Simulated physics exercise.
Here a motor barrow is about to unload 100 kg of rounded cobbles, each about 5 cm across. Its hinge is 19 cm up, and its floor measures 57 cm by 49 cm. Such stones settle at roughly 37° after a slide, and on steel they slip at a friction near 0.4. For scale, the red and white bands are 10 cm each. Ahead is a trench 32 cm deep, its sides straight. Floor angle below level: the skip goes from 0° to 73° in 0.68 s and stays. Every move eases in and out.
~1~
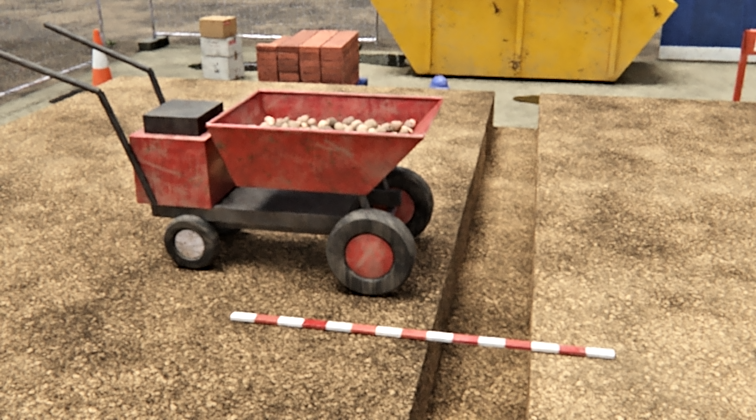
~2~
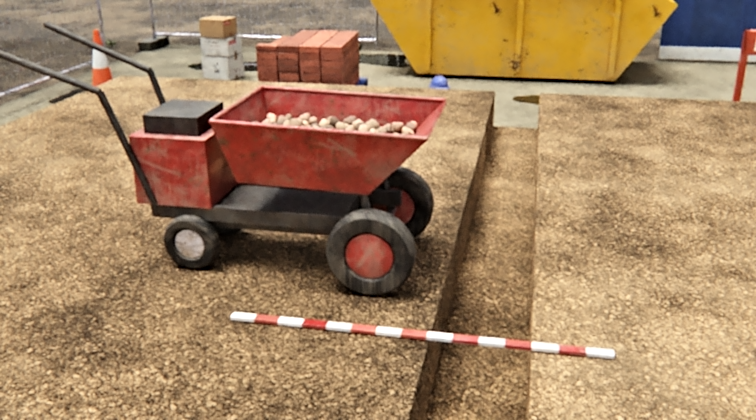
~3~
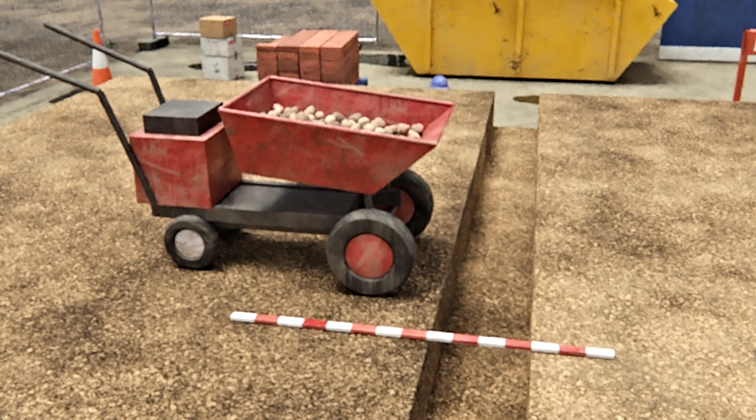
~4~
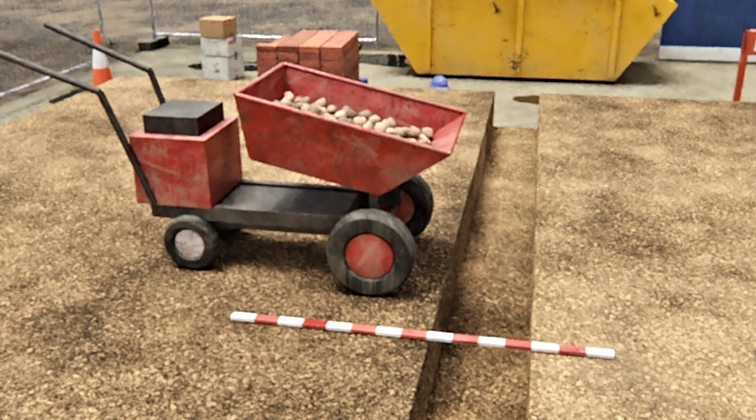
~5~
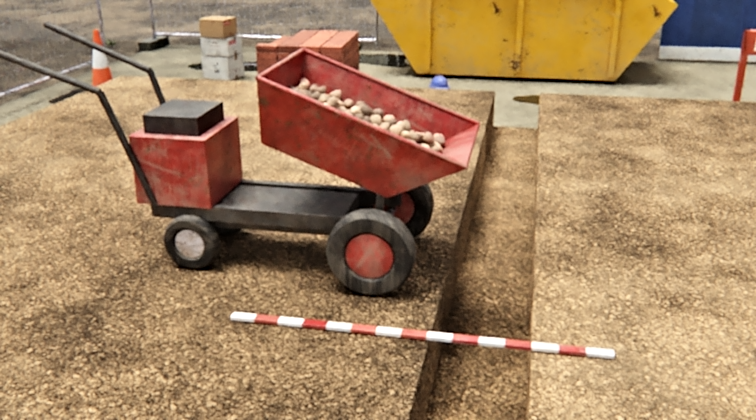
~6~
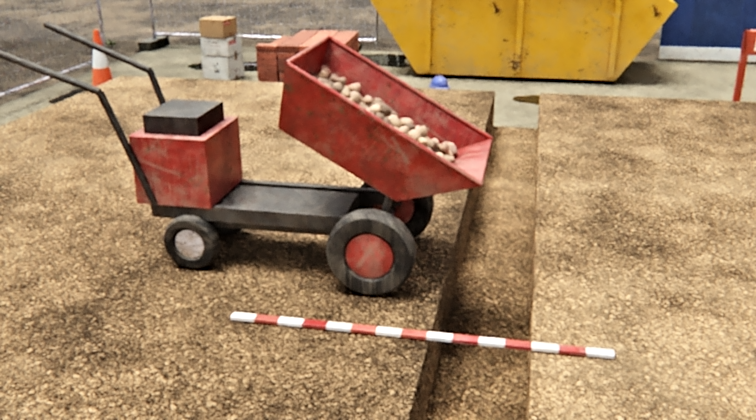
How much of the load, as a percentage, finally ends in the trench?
I would put it at about 24 per cent.
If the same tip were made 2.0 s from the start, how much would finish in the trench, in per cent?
Close to 45 percent, then.
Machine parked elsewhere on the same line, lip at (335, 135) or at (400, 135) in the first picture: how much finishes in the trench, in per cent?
It'd be around 100 per cent and after that around 50 per cent.
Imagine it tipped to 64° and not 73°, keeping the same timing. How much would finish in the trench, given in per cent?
In that case some 35 per cent.
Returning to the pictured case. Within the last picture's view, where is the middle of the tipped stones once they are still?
I'd point to around (586, 276).
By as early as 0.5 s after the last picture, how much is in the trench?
Something like 5 in a hundred.
Then, 0.2 s after the last picture the floor is at 62°, 100 % in the skip; the foremost stones are at (490, 217).
Then, 0.5 s after the last picture the floor is at 73°, 70 % in the skip, 6 % in the trench, 24 % past the trench; the foremost stones are at (588, 285).
Then, 0.8 s after the last picture the floor is at 73°, 10 % in the skip, 15 % in the trench, 75 % past the trench; the foremost stones are past the picture's edge.
Then, 2.8 s after the last picture the floor is at 73°, 0 % in the skip, 24 % in the trench, 76 % past the trench; the foremost stones are past the picture's edge.
